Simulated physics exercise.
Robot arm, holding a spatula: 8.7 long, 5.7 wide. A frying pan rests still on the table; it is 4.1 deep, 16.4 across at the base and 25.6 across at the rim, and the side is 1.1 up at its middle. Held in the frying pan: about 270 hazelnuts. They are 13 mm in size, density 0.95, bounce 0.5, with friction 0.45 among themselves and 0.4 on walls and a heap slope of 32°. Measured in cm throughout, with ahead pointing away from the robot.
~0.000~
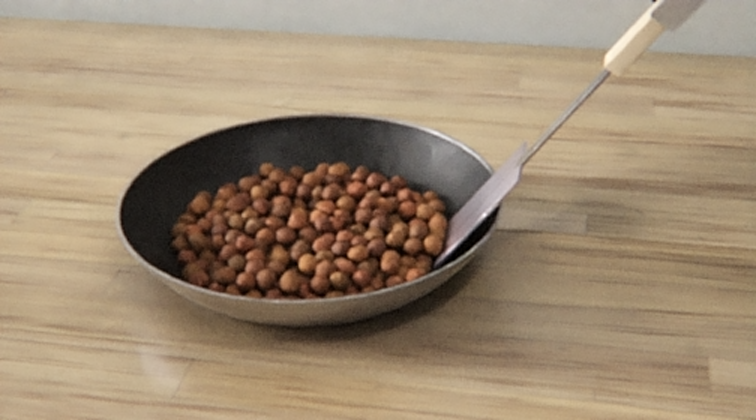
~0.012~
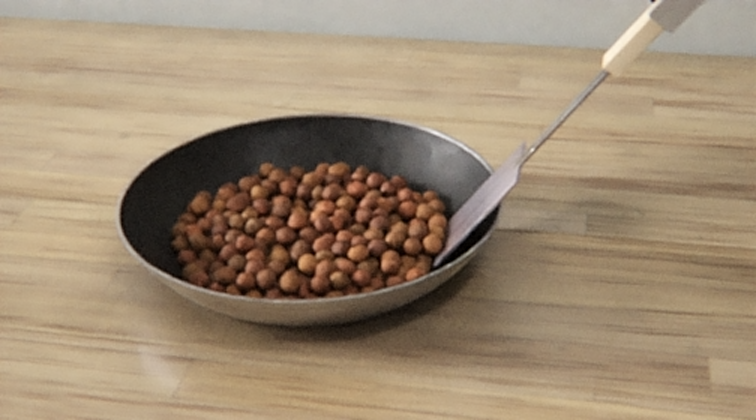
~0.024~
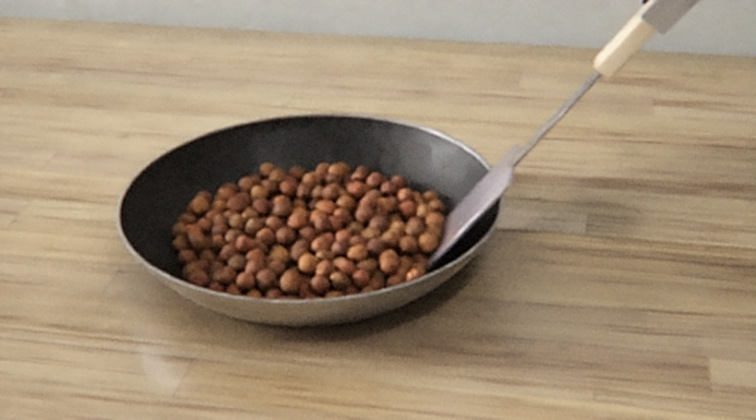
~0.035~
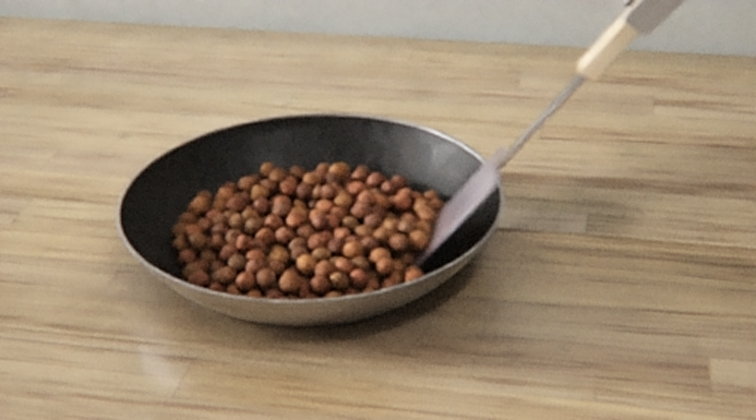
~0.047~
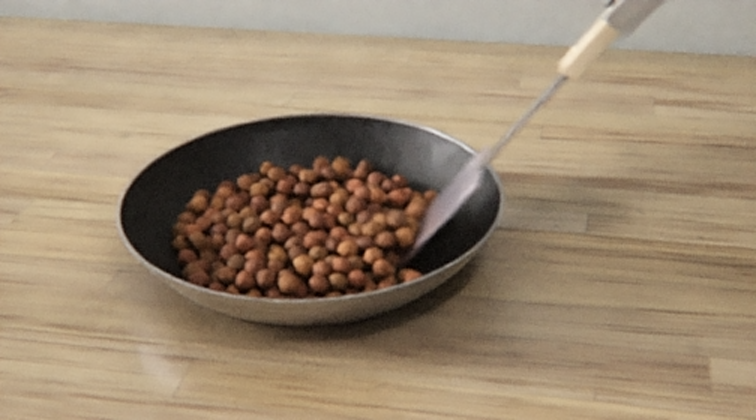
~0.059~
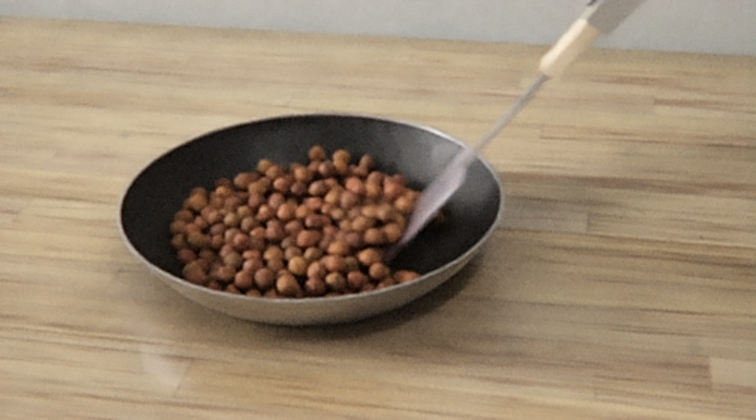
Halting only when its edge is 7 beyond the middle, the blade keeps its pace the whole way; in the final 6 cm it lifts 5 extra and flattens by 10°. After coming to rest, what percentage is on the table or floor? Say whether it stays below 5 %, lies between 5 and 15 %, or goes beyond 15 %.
It lies between 5 and 15 %.
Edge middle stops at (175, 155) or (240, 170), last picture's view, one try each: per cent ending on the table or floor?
First try roughly 15 percent, second roughly 10 percent.
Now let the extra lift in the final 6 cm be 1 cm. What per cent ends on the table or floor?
It comes to near 5 percent.
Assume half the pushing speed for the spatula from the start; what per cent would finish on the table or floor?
About 0 in a hundred.
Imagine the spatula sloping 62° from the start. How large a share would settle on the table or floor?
It would come to roughly 10 percent.
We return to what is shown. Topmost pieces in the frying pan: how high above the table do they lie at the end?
4.0 cm.
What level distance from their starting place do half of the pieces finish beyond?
Near 2 cm, measured level.
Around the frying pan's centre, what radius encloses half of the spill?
Some 48 centimetres.
By 0.10 s, sloping 53°, highest piece 5 above the table; 272 in the frying pan.
By 0.15 s, sloping 50°, highest piece 6 above the table; 272 in the frying pan.
By 0.37 s, sloping 43°, highest piece 4 above the table; 249 in the frying pan, 23 on the table or floor.
By 1.42 s, sloping 43°, highest piece 4 above the table; 249 in the frying pan, 23 on the table or floor.
Final count, 249 in the frying pan, 23 on the table or floor. That is 8 % on the table or floor.
